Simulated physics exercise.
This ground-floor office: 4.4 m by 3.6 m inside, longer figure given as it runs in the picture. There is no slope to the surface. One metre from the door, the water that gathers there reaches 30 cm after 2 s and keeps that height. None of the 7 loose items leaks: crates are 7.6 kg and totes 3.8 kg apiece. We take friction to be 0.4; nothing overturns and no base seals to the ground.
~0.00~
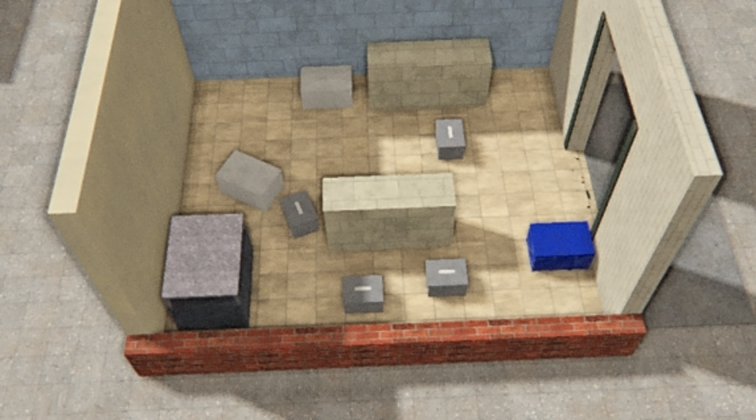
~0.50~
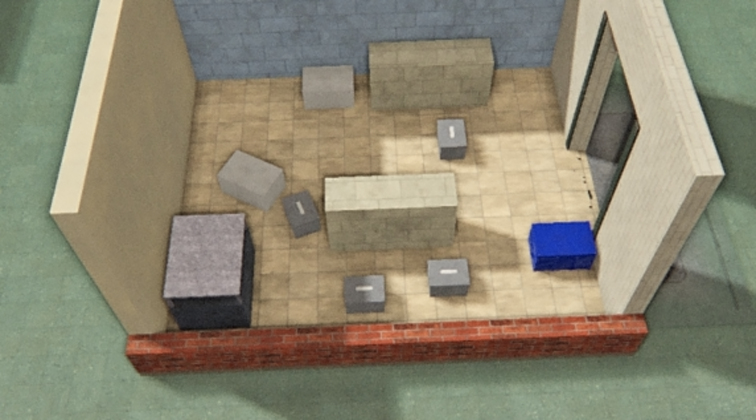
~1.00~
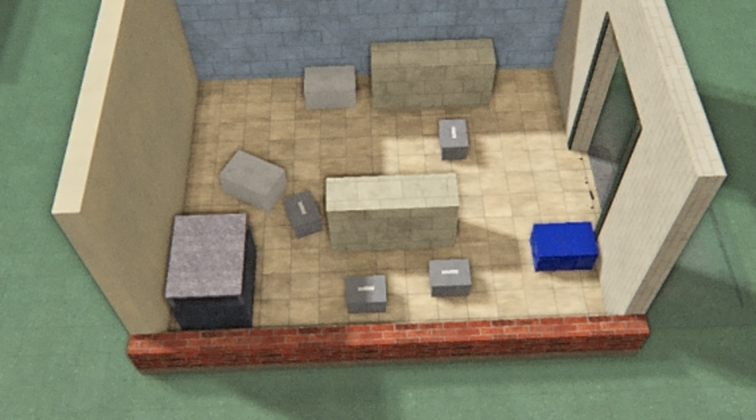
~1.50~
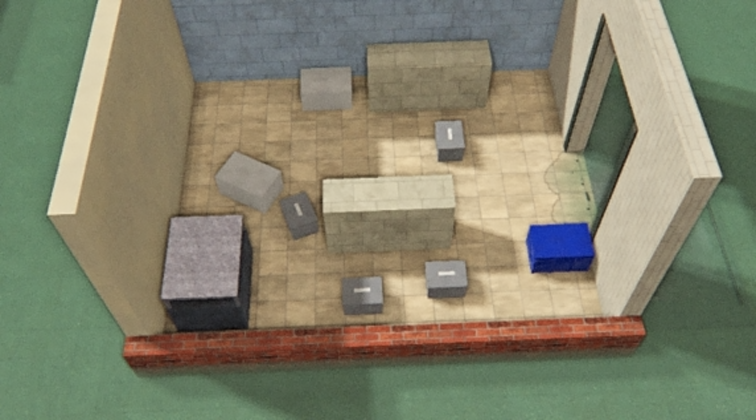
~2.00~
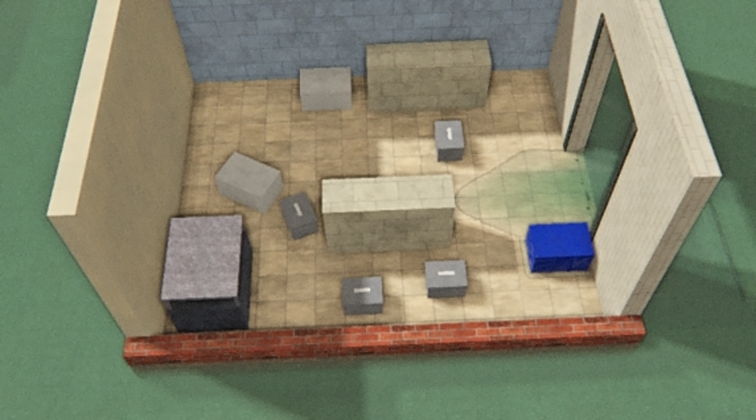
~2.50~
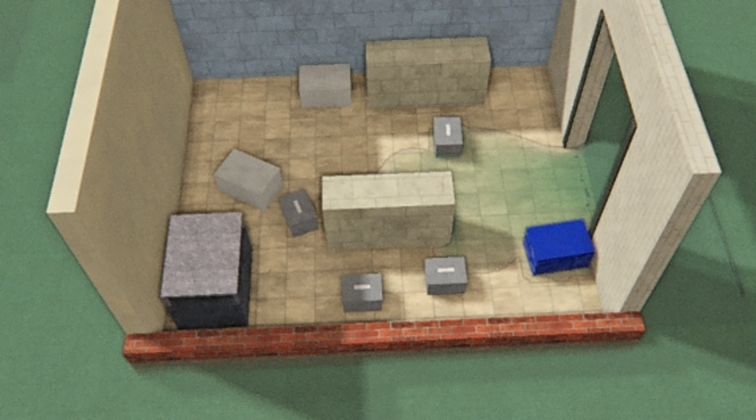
In a small open-topped office, greenish water rose around the outside walls, then came in through the doorway on the right and spread across the tiled floor, while the crates and blocks barely moved.
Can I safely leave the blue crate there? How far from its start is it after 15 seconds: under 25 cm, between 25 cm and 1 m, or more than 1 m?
Shifts somewhat.
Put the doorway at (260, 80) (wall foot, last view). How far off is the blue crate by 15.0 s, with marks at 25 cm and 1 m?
That would leave the blue crate a long way off.
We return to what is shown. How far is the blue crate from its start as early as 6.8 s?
Around 50 centimetres.
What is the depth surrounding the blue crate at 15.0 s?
20 cm or so.
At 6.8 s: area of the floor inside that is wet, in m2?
I'd put it close to 14 m2.
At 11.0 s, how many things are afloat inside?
The number is 7.
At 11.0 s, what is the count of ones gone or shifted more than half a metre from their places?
Tally: 3.
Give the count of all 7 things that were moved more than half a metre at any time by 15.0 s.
That comes to 6.
After 3.5 s the blue crate is near (567, 274), 0.4 m from its start, aground; 2 afloat.
After 6.8 s the blue crate is near (540, 269), 0.5 m from its start, afloat; 7 afloat.
After 11.0 s the blue crate is near (535, 241), 0.3 m from its start, afloat; 7 afloat.
After 15.0 s the blue crate is near (488, 217), 0.8 m from its start, afloat; 7 afloat.
